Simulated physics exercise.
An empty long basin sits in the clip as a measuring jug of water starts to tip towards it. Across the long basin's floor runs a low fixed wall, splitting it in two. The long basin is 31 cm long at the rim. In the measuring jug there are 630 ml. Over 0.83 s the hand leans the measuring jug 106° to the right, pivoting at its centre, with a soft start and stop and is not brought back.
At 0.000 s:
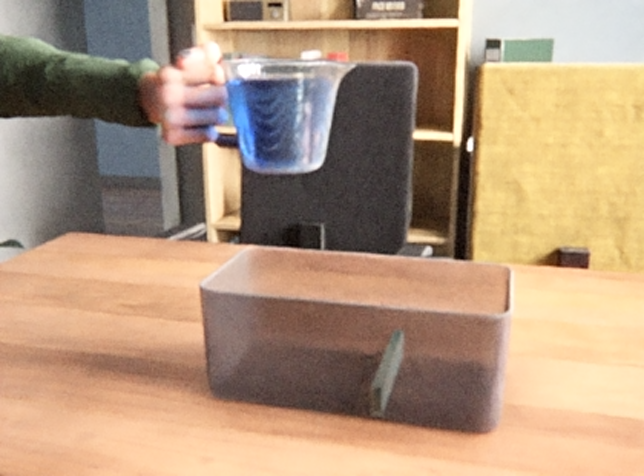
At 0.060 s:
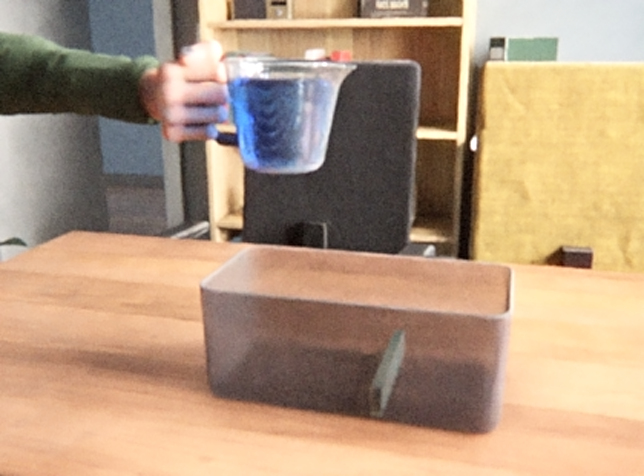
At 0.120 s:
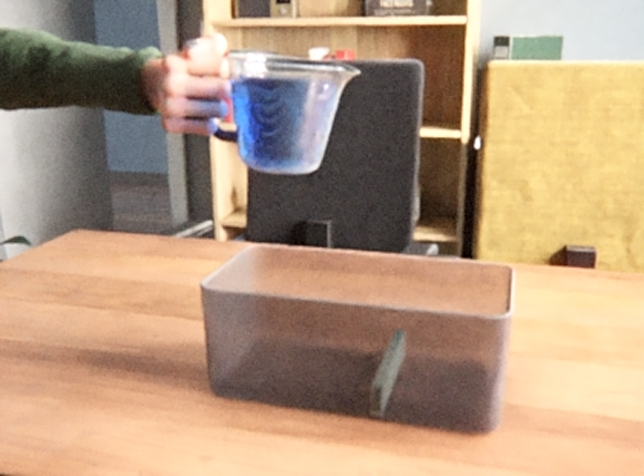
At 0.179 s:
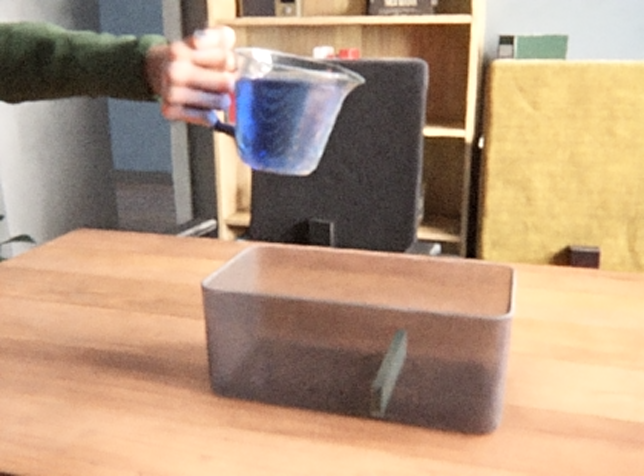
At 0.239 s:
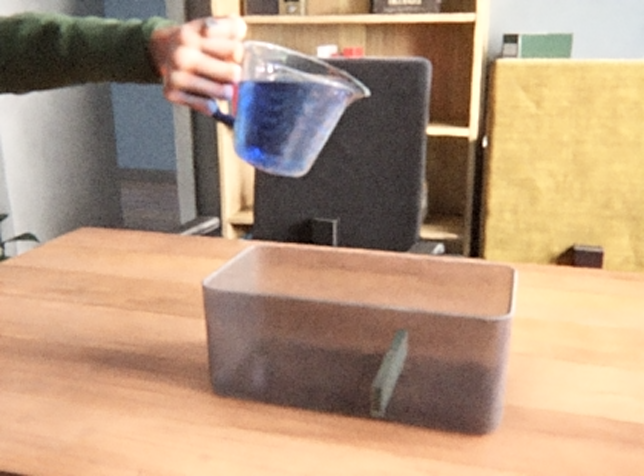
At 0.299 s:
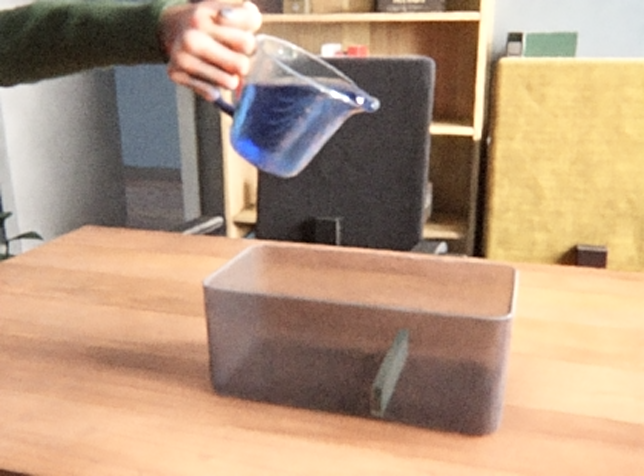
A hand in a green sleeve held a clear jug of blue liquid above an empty see-through basin on a wooden table, then steadily tilted it to the right until the liquid reached the spout.
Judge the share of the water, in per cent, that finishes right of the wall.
68 percent, roughly.
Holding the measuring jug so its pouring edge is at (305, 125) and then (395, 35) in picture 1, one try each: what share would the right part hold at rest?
Around 10 per cent first, around 60 per cent next.
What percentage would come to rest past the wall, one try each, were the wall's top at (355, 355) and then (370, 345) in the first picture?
In turn about 85 and 90 per cent.
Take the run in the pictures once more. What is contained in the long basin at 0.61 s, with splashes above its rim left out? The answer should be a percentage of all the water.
At that time the basin holds about 24 per cent of the liquid.
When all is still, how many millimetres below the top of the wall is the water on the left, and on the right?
For the left, around 26 mm; for the right, around 6 mm.
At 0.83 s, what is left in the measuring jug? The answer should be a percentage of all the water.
What remains is about 5 percent of it all.
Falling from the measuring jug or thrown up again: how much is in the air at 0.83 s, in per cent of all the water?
Near 12 in a hundred.
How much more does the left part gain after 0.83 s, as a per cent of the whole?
Change: Approx. 16 %.
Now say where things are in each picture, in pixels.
Tilt 0°; pouring edge (354, 64); surface from (235, 78) to (337, 79); the long basin's rim runs from (224, 267) to (511, 291); the wall's top is at (389, 357), in the first frame.
Tilt 1°; pouring edge (355, 65); surface from (235, 76) to (338, 79), in the second frame.
Tilt 5°; pouring edge (359, 71); surface from (238, 74) to (341, 81), in the third frame.
Tilt 12°; pouring edge (365, 80); surface from (244, 76) to (348, 84), in the fourth frame.
Tilt 20°; pouring edge (369, 93); surface from (248, 80) to (361, 88), in the fifth frame.
Tilt 30°; pouring edge (372, 109); surface from (250, 86) to (366, 98); 2 per cent is over the edge, in the sixth frame.
By 0.61 s the tilt is 88° and 45 per cent is still to pour, 0 is left of the wall and 24 right of it.
By 0.83 s the tilt is 106° and 5 per cent is still to pour, 14 is left of the wall and 70 right of it.
By 1.07 s the tilt is 106° and 0 per cent is still to pour, 24 is left of the wall and 74 right of it.
By 1.33 s the tilt is 106° and 0 per cent is still to pour, 30 is left of the wall and 68 right of it.
At rest 30 per cent lies left of the wall, 68 right of it and 1 outside.
